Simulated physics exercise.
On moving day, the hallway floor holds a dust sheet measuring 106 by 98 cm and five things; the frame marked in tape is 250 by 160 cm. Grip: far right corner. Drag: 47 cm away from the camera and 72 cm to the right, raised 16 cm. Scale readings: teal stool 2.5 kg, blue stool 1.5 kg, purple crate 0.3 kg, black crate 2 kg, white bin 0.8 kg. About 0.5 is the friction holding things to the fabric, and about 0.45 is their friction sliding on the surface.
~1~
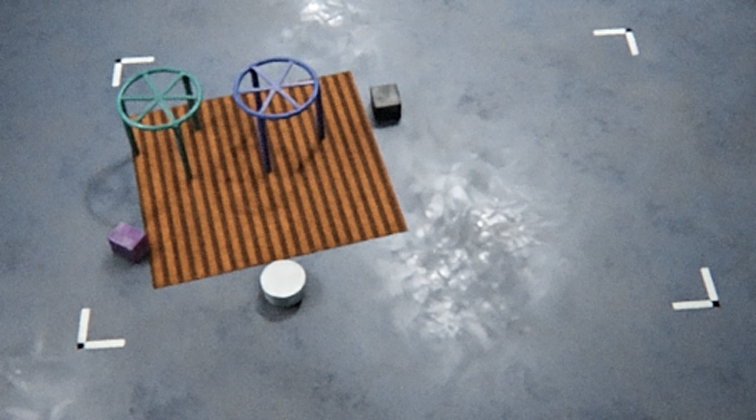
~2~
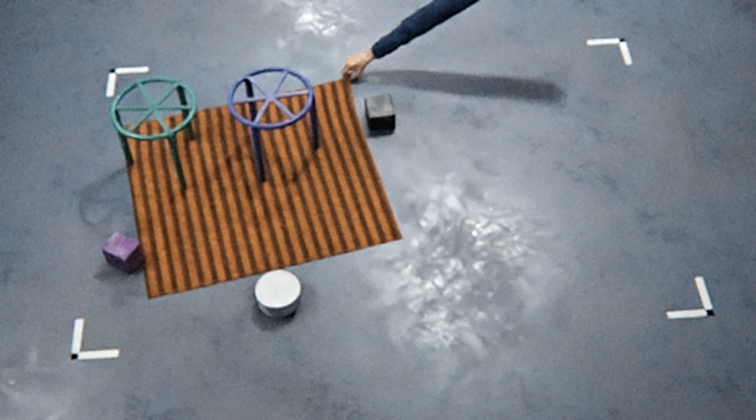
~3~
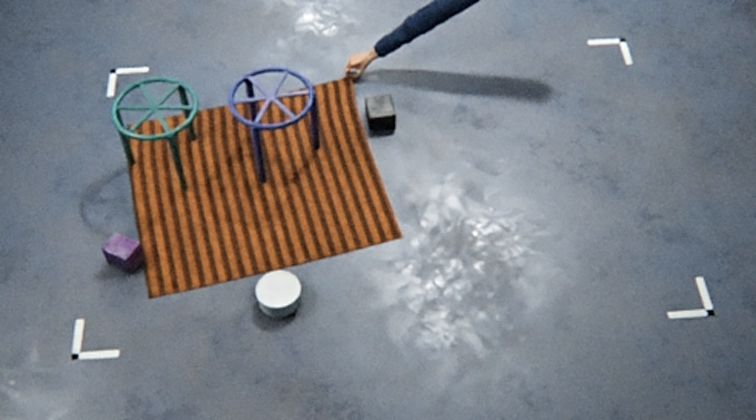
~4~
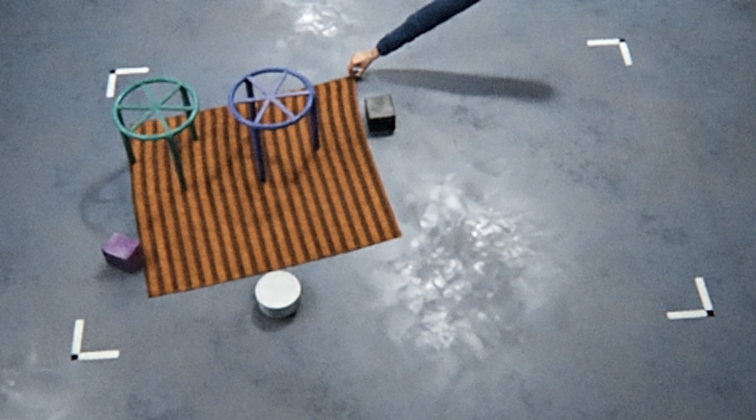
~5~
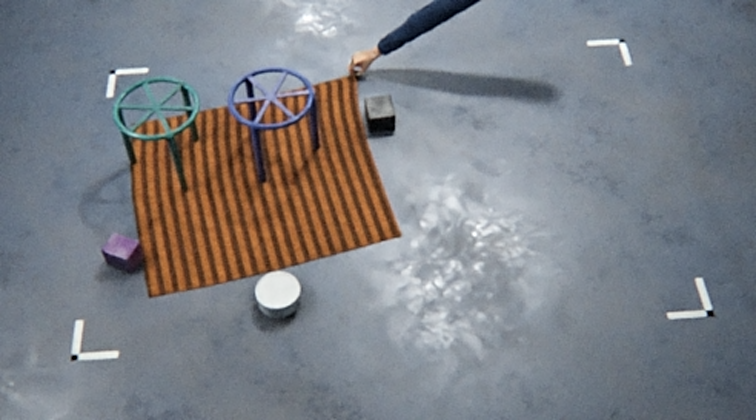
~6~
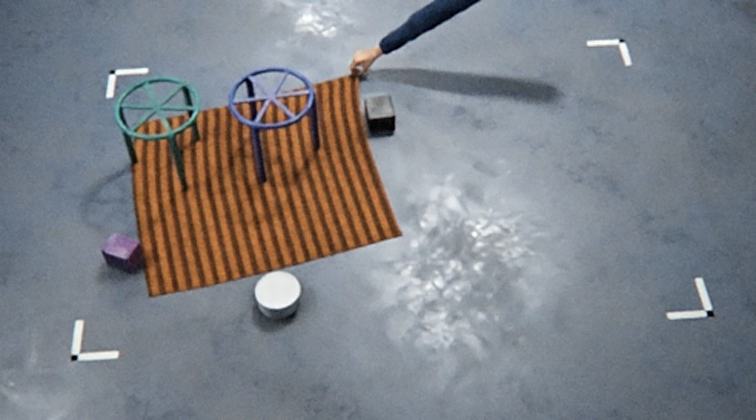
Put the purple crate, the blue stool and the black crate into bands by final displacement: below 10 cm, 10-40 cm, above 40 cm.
Bands: Purple crate - below 10 cm, blue stool - above 40 cm, black crate - in the middle.
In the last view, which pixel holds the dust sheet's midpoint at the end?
Midpoint, last view: Approx. (395, 55).
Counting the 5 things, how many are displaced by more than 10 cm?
All told, 3.
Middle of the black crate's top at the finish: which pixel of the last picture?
Somewhere around (432, 74) is where it ends up.
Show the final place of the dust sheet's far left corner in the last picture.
(282, 32), roughly.
Next, middle of the dust sheet at (305, 142); blue stool 24 cm off its start, black crate 7 cm off its start, teal stool 27 cm off its start.
Then, middle of the dust sheet at (329, 102); blue stool lifted 5 cm, black crate 17 cm off its start, teal stool 40 cm off its start.
After that, middle of the dust sheet at (383, 72); blue stool 89 cm off its start at (410, 28), black crate 26 cm off its start at (423, 80), teal stool 50 cm off its start at (251, 80).
Later, middle of the dust sheet at (395, 55); blue stool 98 cm off its start, black crate 32 cm off its start, teal stool 52 cm off its start.
At the end, middle of the dust sheet at (395, 55); blue stool 98 cm off its start at (430, 24), black crate 32 cm off its start at (432, 74), purple crate 1 cm off its start at (121, 245), teal stool 52 cm off its start at (249, 85).
